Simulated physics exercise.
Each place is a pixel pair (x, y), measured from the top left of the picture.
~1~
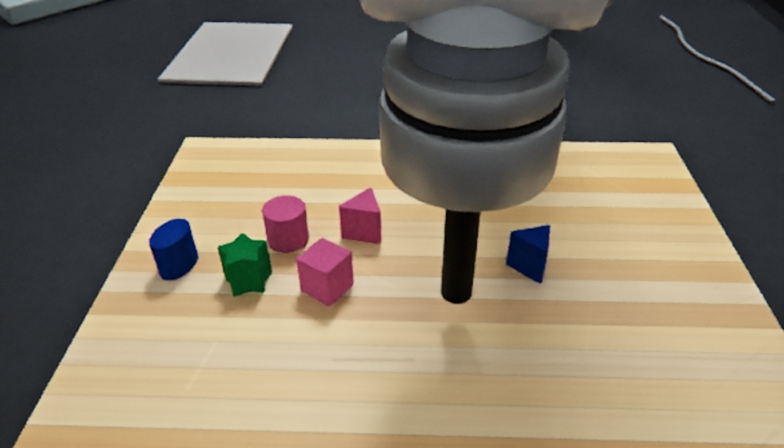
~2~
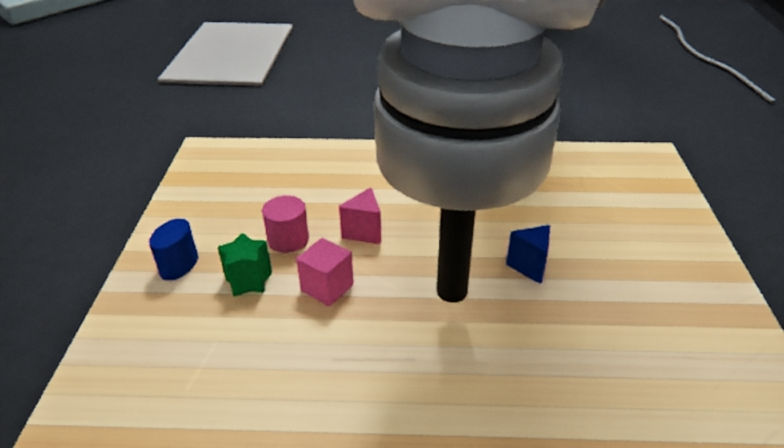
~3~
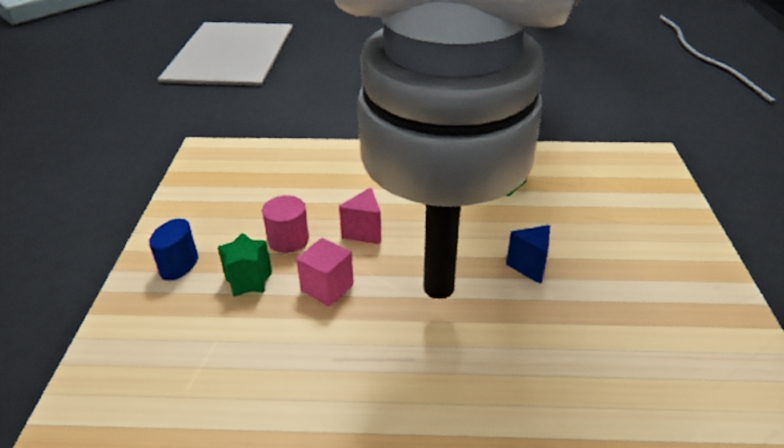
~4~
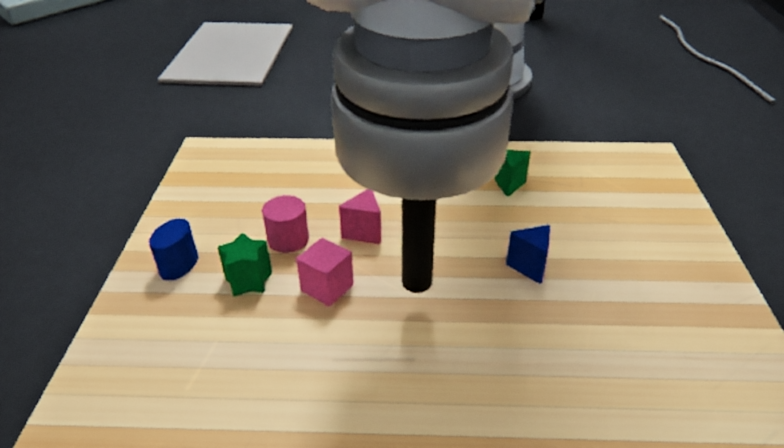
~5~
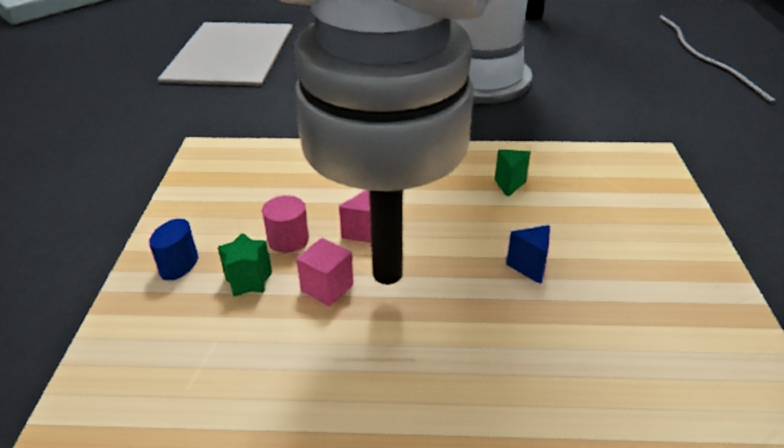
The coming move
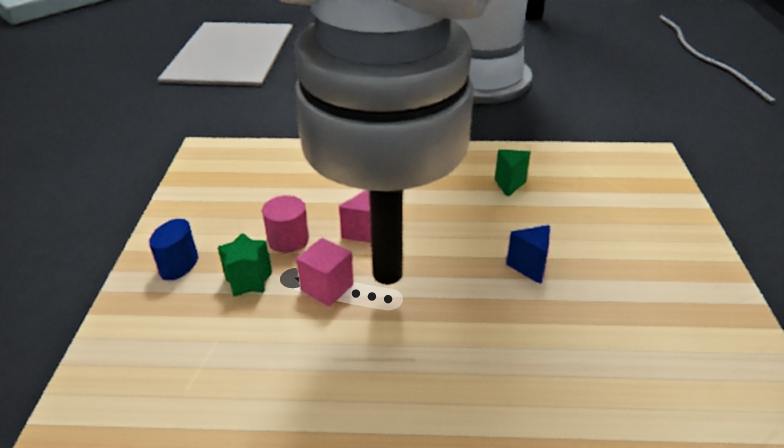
A gray robot arm with a black rod moved slowly left above a wooden board, nearing the pink blocks and revealing a green block behind it, while all the colored blocks stayed still.
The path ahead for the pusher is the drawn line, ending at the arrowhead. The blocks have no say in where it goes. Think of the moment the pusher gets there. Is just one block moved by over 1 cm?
No, it doesn't check out.
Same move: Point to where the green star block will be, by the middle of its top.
The centre of its top face lies at (213, 248).
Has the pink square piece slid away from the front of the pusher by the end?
No
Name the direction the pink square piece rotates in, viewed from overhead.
It turns counter-clockwise.
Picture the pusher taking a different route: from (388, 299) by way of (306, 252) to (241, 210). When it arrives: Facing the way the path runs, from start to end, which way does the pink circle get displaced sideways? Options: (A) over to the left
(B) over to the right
B
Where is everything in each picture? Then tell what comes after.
In the first picture, pusher's lower end (456, 293); green star block (242, 248); pink circle (284, 207); pink square piece (324, 255).
In the second picture, pusher (452, 292); blocks still.
In the third picture, pusher (439, 289); blocks still.
In the fourth picture, pusher (417, 283); blocks still.
In the fifth picture, pusher (388, 275); green star block (242, 248); pink circle (284, 207); pink square piece (324, 255).
Drawn move, from (388, 299) through (339, 290) to (294, 278).
What follows on the original path. Halfway along, pusher (336, 266); pink square piece (302, 251).
At the end, pusher (291, 254); green star block (213, 248); pink circle still; pink square piece (255, 244), turned 30° anticlockwise.
